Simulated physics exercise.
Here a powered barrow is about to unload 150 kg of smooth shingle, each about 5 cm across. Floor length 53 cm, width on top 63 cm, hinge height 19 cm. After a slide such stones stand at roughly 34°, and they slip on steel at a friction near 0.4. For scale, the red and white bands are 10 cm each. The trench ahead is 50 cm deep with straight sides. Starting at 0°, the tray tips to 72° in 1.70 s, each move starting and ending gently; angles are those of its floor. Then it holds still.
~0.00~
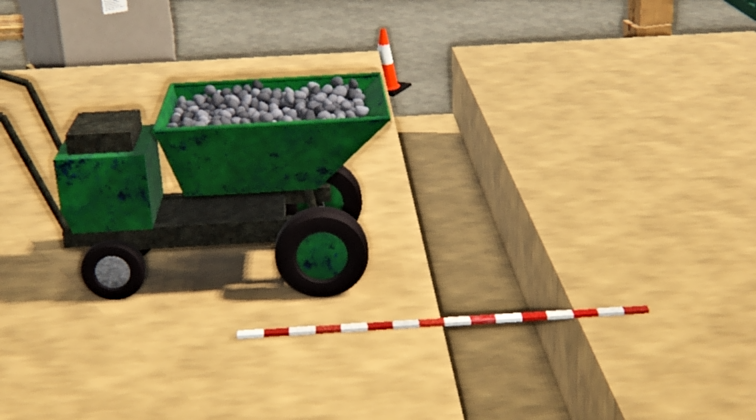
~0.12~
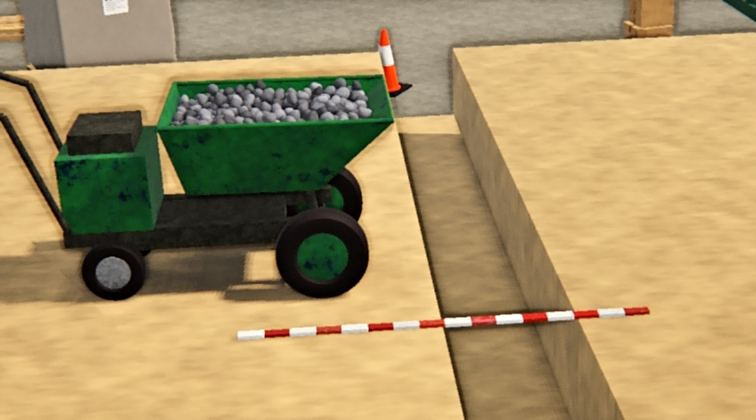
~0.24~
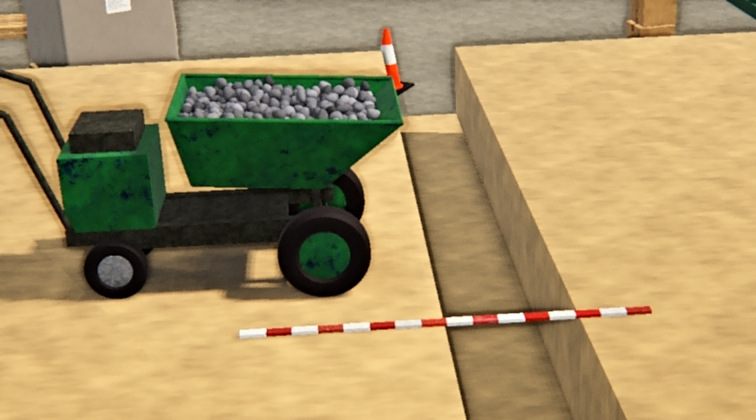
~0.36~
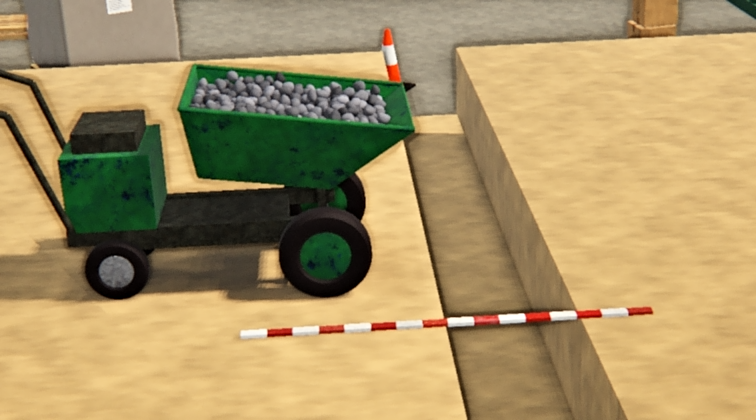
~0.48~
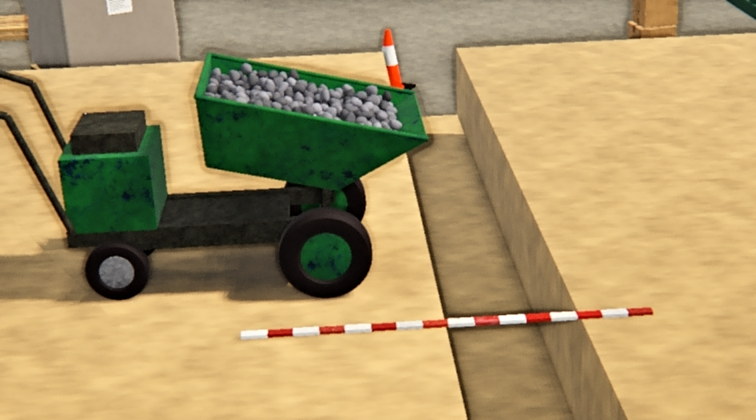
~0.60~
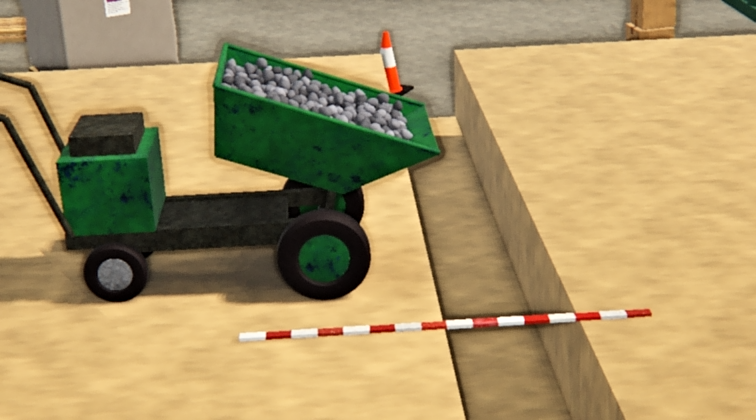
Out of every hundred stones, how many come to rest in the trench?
Some 99 per cent of it.
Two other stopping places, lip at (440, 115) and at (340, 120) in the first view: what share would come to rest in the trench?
Near 50 per cent from the first place, 100 from the second.
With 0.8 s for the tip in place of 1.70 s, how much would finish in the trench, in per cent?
In that case some 95 per cent.
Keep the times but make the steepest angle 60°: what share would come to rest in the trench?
In that case some 90 per cent.
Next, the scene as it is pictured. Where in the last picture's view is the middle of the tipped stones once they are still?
Near (504, 345).
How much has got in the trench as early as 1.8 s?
About 75 per cent by then.
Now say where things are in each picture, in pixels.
In the first picture, lip at (390, 118), floor tilted 0°, highest stones at (284, 91).
In the second picture, lip at (394, 121), floor tilted 1°, highest stones at (269, 93); the stones move at 0.1 m/s on average.
In the third picture, lip at (403, 123), floor tilted 4°, highest stones at (239, 88); the stones move at 0.3 m/s on average.
In the fourth picture, the tray is at 8°, its lip at (415, 130); the top of the load is at (235, 84); the stones move at 0.4 m/s on average.
In the fifth picture, lip at (428, 139), floor tilted 14°, highest stones at (227, 80); the stones move at 0.5 m/s on average.
In the sixth picture, the tray is at 21°, its lip at (439, 153); the top of the load is at (237, 72); the stones move at 0.5 m/s on average.
After 1.3 s the floor is at 61°; 97 % in the tray, 3 % in the trench; the foremost stones are at (503, 237).
After 1.8 s the floor is at 72°; 22 % in the tray, 77 % in the trench, 1 % past the trench; the foremost stones are at (601, 242).
After 2.2 s the floor is at 72°; 3 % in the tray, 96 % in the trench, 1 % past the trench; the foremost stones are at (650, 239).
After 4.1 s the floor is at 72°; 0 % in the tray, 99 % in the trench, 1 % past the trench; the foremost stones are at (665, 238).
